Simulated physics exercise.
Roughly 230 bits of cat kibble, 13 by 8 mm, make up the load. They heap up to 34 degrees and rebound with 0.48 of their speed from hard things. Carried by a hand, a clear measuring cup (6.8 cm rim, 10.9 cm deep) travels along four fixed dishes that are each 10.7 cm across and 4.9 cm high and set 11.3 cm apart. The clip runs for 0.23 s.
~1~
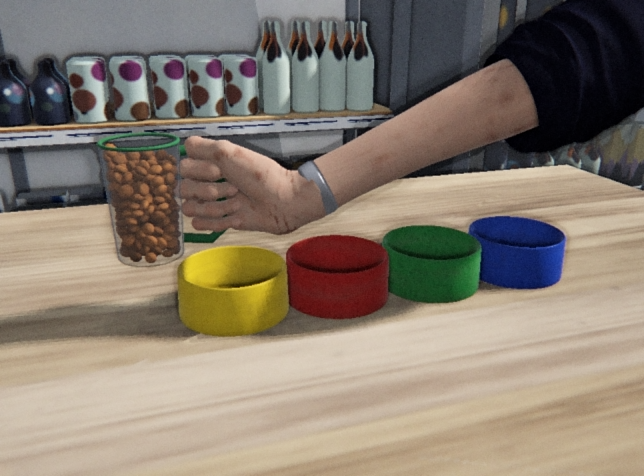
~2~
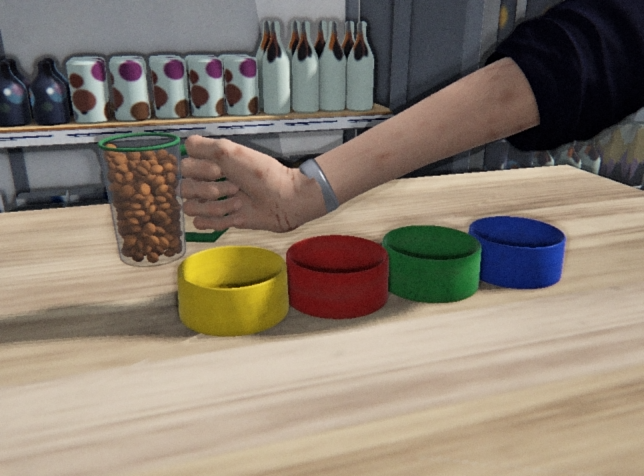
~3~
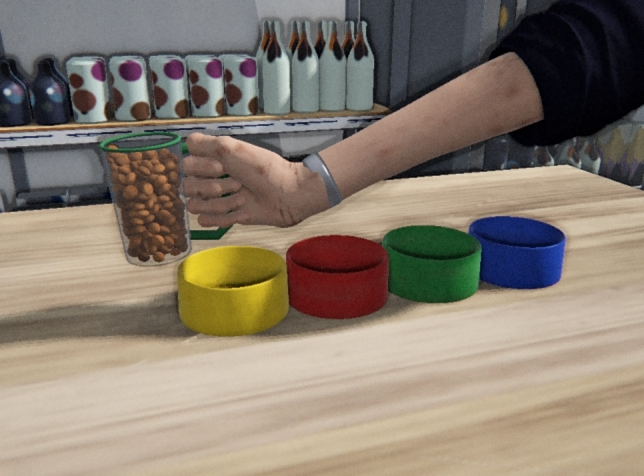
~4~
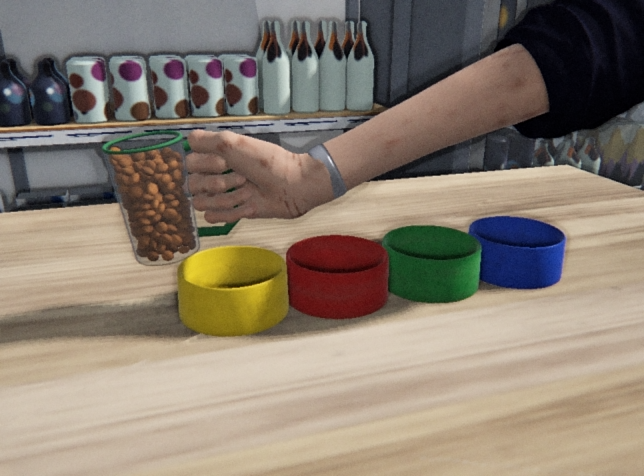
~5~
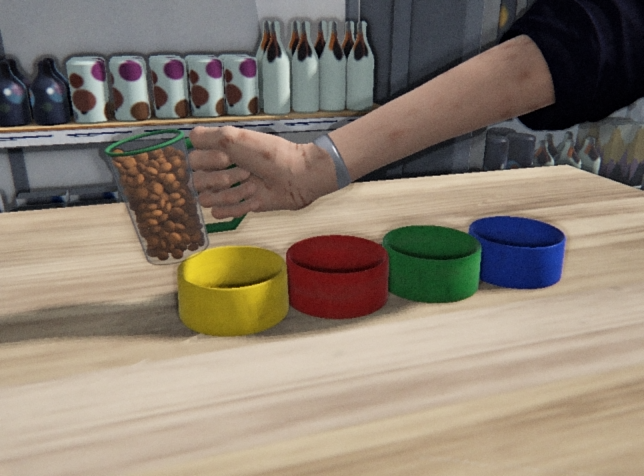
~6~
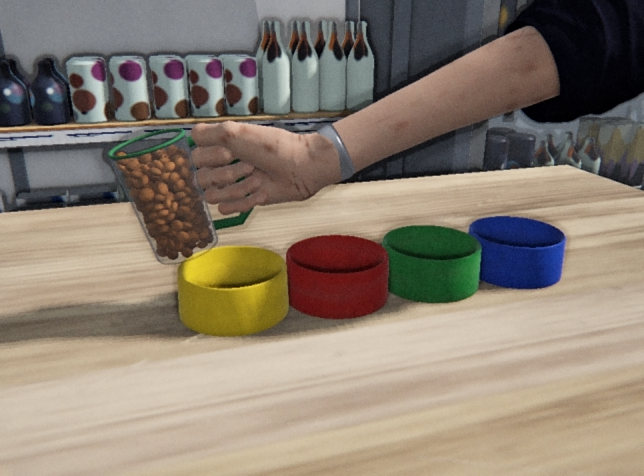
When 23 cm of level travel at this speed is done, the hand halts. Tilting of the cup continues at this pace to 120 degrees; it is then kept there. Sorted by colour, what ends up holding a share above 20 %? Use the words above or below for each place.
Red dish: Above; blue dish: Below; green dish: Below; yellow dish: Above; counter: Below.
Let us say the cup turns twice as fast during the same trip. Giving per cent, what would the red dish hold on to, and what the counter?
Red 0, counter 20.
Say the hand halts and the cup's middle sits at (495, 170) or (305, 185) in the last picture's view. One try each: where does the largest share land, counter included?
Yellow; yellow.
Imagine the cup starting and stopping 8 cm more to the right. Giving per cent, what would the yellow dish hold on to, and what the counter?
The yellow dish would get 0 and the counter 0.
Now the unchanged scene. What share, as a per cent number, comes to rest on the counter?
About 5 %.
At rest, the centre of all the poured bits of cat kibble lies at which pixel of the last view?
When it all comes to rest, the middle is near (263, 292).
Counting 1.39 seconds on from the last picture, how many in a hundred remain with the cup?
Somewhere near 45 per cent of the load.
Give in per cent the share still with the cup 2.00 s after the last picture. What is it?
Estimate: Some 0 %.
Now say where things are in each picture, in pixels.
Cup at (146, 200), tilt 0 degrees, lip at (99, 144), moved 0.0 cm; middle of the pieces at (143, 206); yellow dish at (232, 266); red dish at (337, 254); green dish at (431, 242); blue dish at (516, 232), in the first frame.
Cup at (147, 200), tilt 1 degrees, lip at (99, 145), moved 0.1 cm; middle of the pieces at (145, 206), in the second frame.
Cup at (150, 199), tilt 3 degrees, lip at (101, 146), moved 0.4 cm; middle of the pieces at (148, 206), in the third frame.
Cup at (156, 199), tilt 7 degrees, lip at (103, 149), moved 0.9 cm; middle of the pieces at (155, 206), in the fourth frame.
Cup at (162, 198), tilt 11 degrees, lip at (106, 152), moved 1.5 cm; middle of the pieces at (161, 205), in the fifth frame.
Cup at (168, 198), tilt 15 degrees, lip at (110, 155), moved 2.0 cm; middle of the pieces at (168, 205); yellow dish at (232, 266); red dish at (337, 254); green dish at (431, 242); blue dish at (516, 232), in the sixth frame.
Then, 0.83 s after the last picture, tilt 85 degrees; cup holds 100 %.
Then, 1.39 s after the last picture, tilt 120 degrees; cup holds 45 %, yellow 50 %.
Then, 2.00 s after the last picture, tilt 120 degrees; cup holds 0 %, red 35 %, yellow 60 %.
In the end, red 35 %, blue 0 %, green 0 %, yellow 60 %, counter 5 %.
